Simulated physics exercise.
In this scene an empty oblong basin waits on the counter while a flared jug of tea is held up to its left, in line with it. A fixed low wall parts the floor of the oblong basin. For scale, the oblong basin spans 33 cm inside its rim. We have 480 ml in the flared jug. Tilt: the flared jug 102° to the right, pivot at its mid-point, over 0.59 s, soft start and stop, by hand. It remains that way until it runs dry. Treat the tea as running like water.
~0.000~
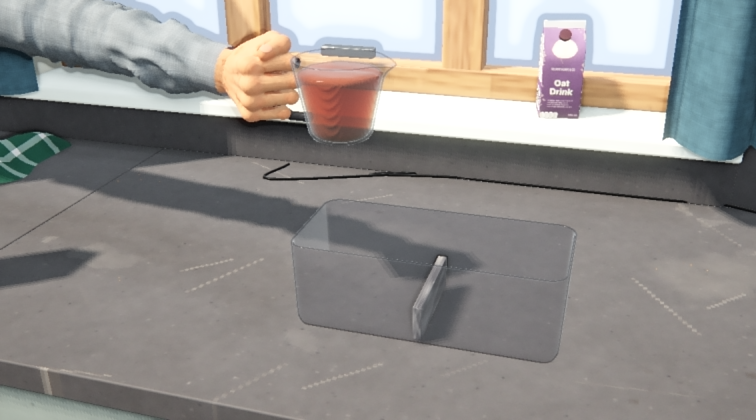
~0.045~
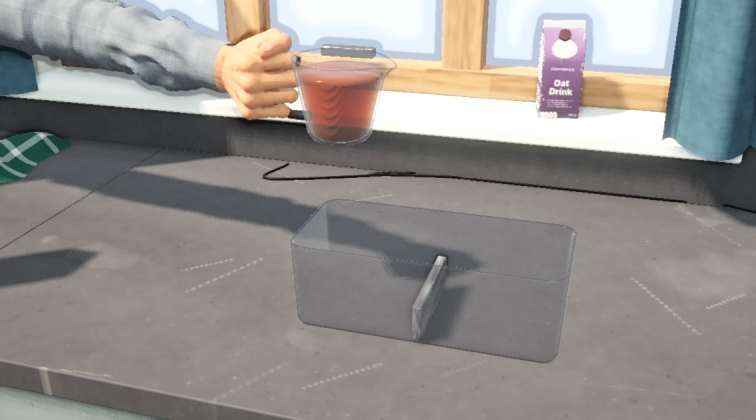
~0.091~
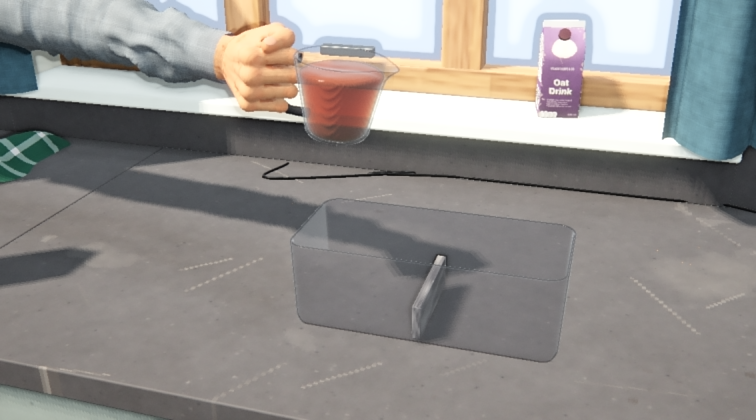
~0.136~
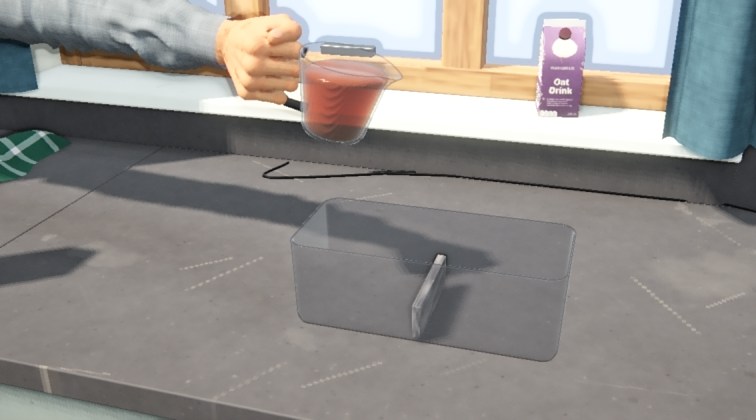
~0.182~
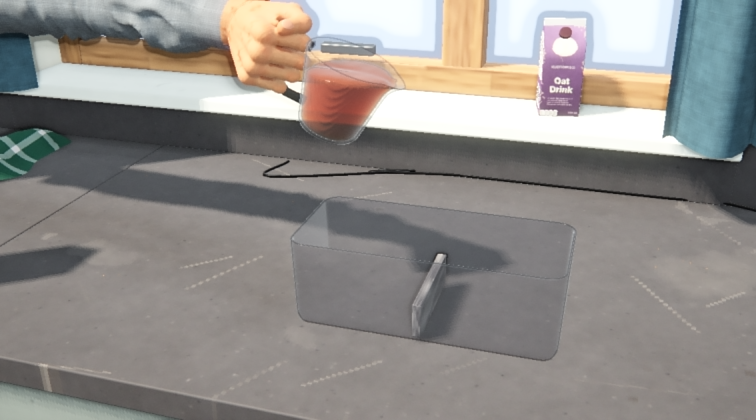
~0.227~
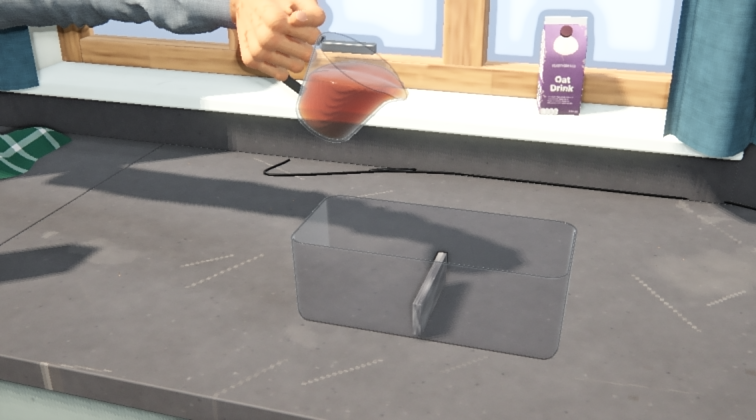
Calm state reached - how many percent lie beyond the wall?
62 percent, roughly.
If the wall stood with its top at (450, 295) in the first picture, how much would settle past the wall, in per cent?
30 per cent.
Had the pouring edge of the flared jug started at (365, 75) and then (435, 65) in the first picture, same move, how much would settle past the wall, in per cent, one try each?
I'd expect close to 5 per cent and then close to 90 per cent.
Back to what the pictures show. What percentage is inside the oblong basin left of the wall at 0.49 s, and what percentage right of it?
Around 0 percent on the left and 24 on the right.
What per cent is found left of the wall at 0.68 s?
26 %.
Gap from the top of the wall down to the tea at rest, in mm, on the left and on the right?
For the left, around 38 mm; for the right, around 32 mm.
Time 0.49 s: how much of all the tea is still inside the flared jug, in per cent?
38 %.
By 0.49 s the tilt is 94° and 38 per cent is still to pour, 0 is left of the wall and 23 right of it.
By 0.68 s the tilt is 102° and 4 per cent is still to pour, 26 is left of the wall and 57 right of it.
By 0.87 s the tilt is 102° and 0 per cent is still to pour, 36 is left of the wall and 62 right of it.
By 1.09 s the tilt is 102° and 0 per cent is still to pour, 36 is left of the wall and 62 right of it.
At rest 36 per cent lies left of the wall, 62 right of it and 2 outside.
